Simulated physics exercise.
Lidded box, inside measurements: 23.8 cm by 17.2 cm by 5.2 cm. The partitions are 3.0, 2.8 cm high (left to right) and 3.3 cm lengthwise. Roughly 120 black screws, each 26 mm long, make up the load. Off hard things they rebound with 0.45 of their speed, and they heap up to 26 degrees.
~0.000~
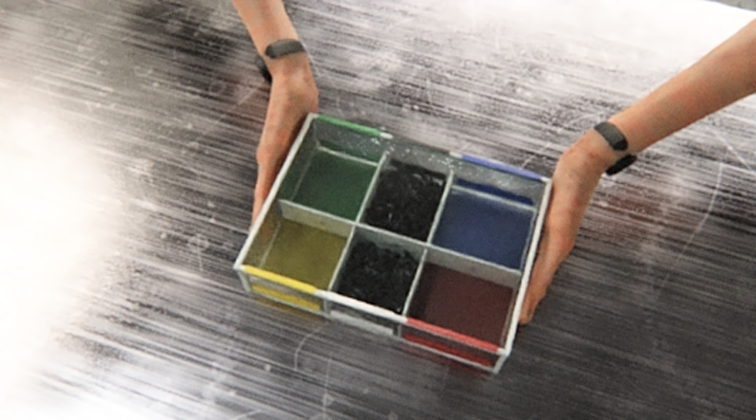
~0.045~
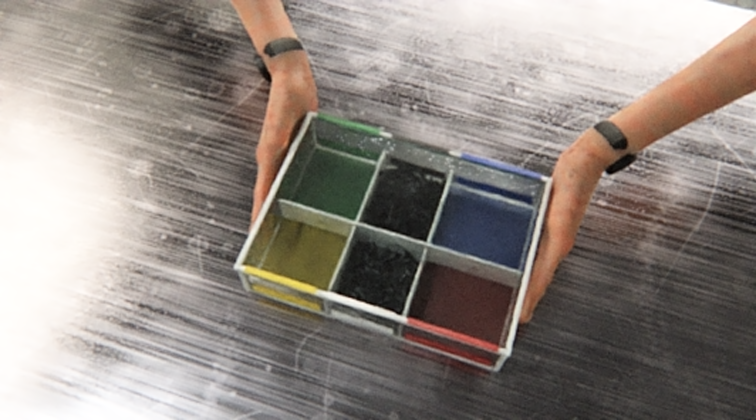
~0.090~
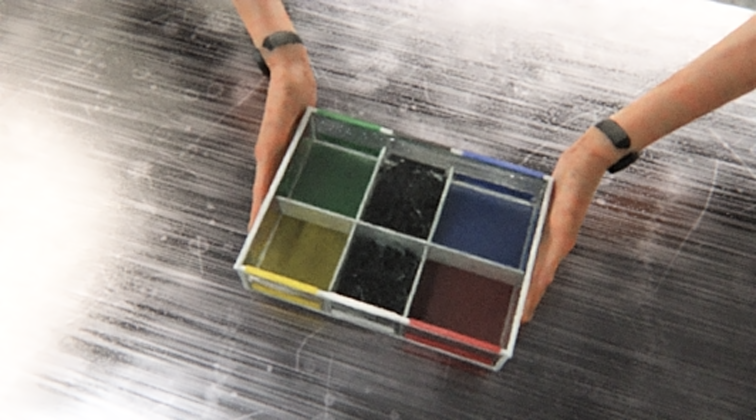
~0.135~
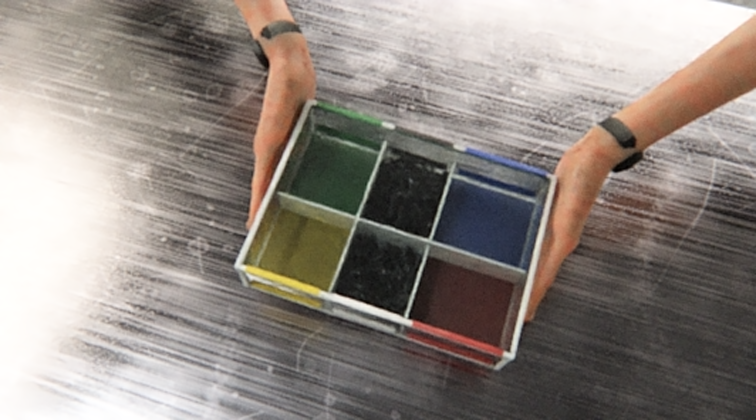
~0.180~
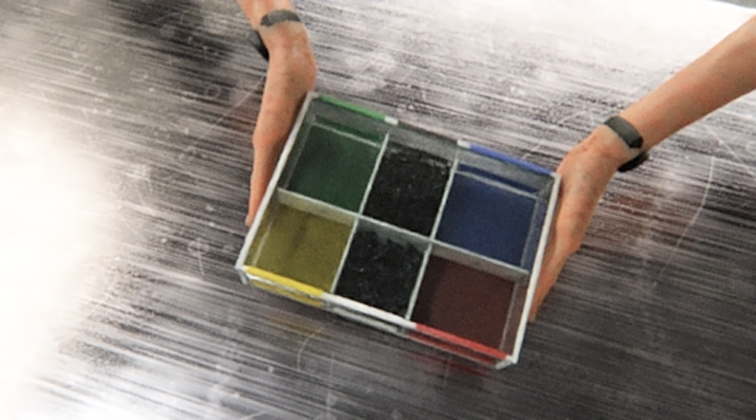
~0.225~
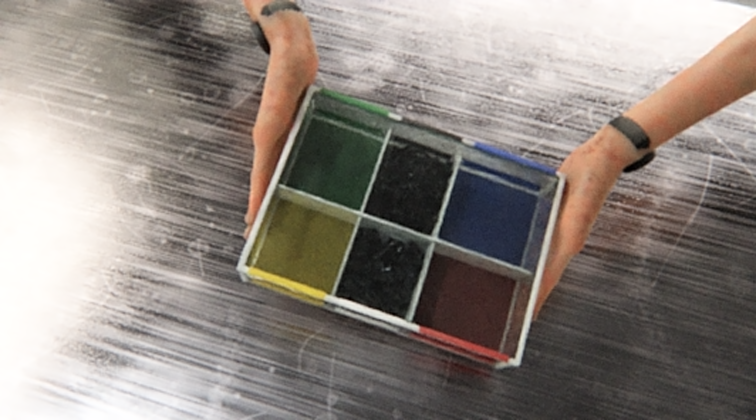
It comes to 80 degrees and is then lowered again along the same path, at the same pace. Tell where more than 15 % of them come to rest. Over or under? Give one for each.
At the end, red: Qualifies. Blue: Does not qualify. Green: Does not qualify. Yellow: Does not qualify. White: Qualifies. Black: Qualifies.
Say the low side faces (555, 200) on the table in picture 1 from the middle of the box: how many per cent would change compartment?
I'd say close to 25 %.
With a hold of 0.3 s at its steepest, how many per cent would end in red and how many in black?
You'd end up with red at 35 per cent and black at 40 per cent.
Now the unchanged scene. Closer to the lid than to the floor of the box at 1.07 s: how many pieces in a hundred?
Close to 30 in a hundred.
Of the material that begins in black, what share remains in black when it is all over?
My estimate is roughly 60 percent.
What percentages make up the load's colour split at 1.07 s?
Red = 10, blue = 5, green = 0, yellow = 0, white = 40, black = 50 (per cent).
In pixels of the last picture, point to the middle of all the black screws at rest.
Look around (404, 290) in the last picture.
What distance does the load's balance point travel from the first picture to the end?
The balance point ends up some 6.0 centimetres from where it began.
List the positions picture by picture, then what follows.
Box tilt 0 degrees, front corners at (240, 266) and (505, 351); white 40 %, black 60 %, in the first picture.
Box tilt 1 degrees, front corners at (241, 266) and (505, 351), in the second picture.
Box tilt 3 degrees, front corners at (241, 266) and (507, 352), in the third picture.
Box tilt 6 degrees, front corners at (241, 265) and (510, 354), lowest corner right front, in the fourth picture.
Box tilt 10 degrees, front corners at (242, 265) and (512, 357), lowest corner right front, in the fifth picture.
Box tilt 14 degrees, front corners at (243, 267) and (515, 360), lowest corner right front; white 40 %, black 60 %. The box's pace is about 85 degrees a second, in the sixth picture.
After 1.07 s, tilt 80 degrees; red 10 %, blue 5 %, white 40 %, black 50 %.
After 1.63 s, tilt 36 degrees; red 35 %, blue 5 %, white 25 %, black 35 %.
After 2.25 s, tilt 0 degrees; red 35 %, blue 5 %, white 25 %, black 35 %.
At rest (2.7 s), red 35 %, blue 5 %, green 0 %, yellow 0 %, white 25 %, black 35 %.
